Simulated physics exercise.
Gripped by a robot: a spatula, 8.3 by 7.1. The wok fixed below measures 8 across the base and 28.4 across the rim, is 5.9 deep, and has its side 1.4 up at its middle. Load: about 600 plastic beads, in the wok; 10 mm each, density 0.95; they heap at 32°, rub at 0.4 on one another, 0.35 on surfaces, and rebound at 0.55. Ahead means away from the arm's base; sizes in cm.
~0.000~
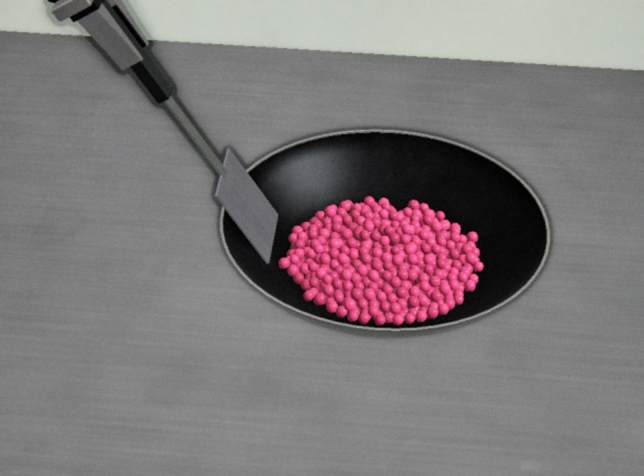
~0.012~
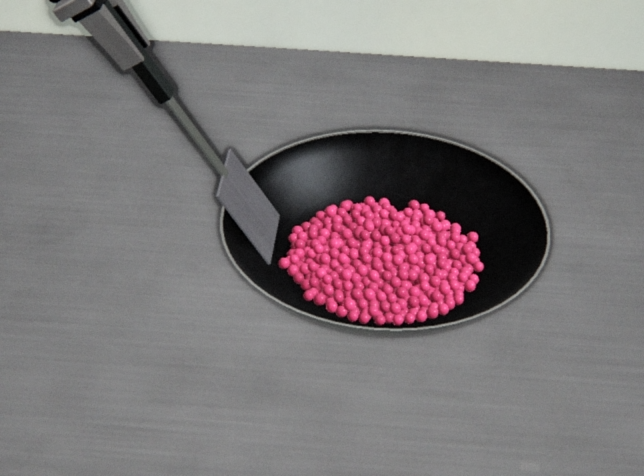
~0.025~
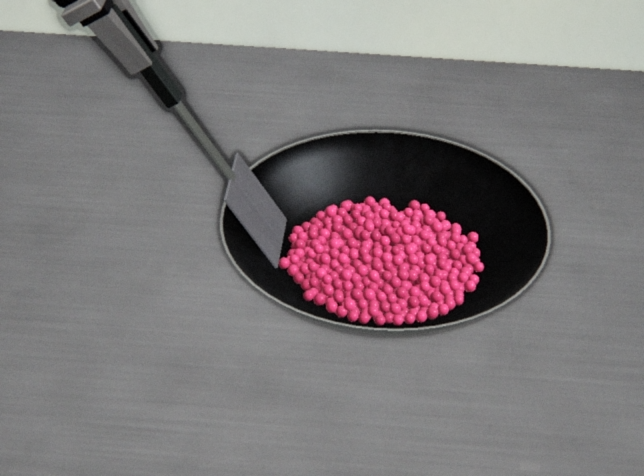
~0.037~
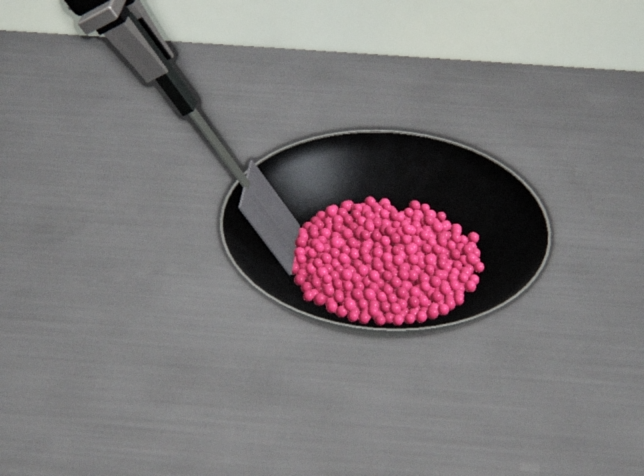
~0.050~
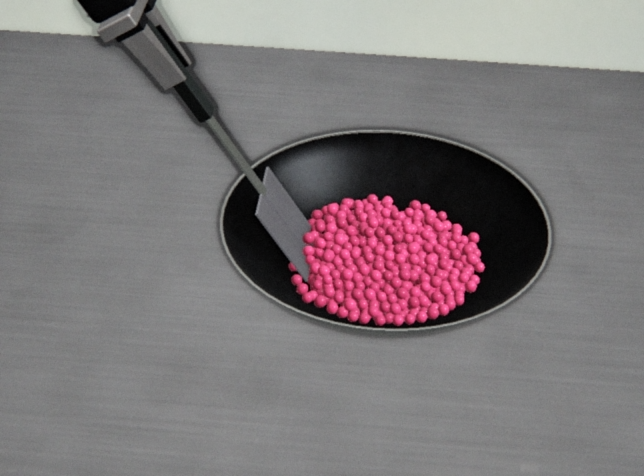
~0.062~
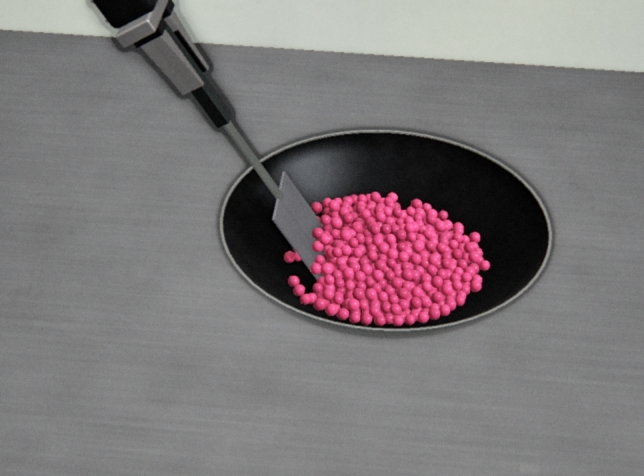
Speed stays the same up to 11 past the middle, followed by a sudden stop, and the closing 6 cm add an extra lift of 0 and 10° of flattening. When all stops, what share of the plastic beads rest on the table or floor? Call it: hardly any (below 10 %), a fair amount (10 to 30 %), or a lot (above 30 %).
A lot.
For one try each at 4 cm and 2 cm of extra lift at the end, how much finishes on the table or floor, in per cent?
I'd put it near 30 in a hundred, then near 35 in a hundred.
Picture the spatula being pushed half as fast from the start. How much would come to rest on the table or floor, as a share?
In that case, around 20 per cent would end on the table or floor.
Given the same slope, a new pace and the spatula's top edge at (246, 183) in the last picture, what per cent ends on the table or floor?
About 15 per cent.
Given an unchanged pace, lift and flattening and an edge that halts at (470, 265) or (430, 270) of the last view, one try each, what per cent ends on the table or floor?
About 15 and 0 per cent.
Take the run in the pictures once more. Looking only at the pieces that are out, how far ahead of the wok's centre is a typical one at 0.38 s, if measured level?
The distance is around 24 cm.
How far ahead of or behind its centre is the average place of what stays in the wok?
I'd say it's roughly 2.5 cm toward the front.
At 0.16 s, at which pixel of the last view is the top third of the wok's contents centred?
Near pixel (461, 244).
After 0.11 s, sloping 58°, highest piece 7 above the table; 595 in the wok.
After 0.16 s, sloping 56°, highest piece 8 above the table; 595 in the wok.
After 0.38 s, sloping 48°, highest piece 10 above the table; 365 in the wok, 111 on the table or floor, 119 on the blade or in flight.
After 1.43 s, sloping 48°, highest piece 5 above the table; 365 in the wok, 230 on the table or floor.
In the end, 365 in the wok, 230 on the table or floor. That is 39 % on the table or floor.
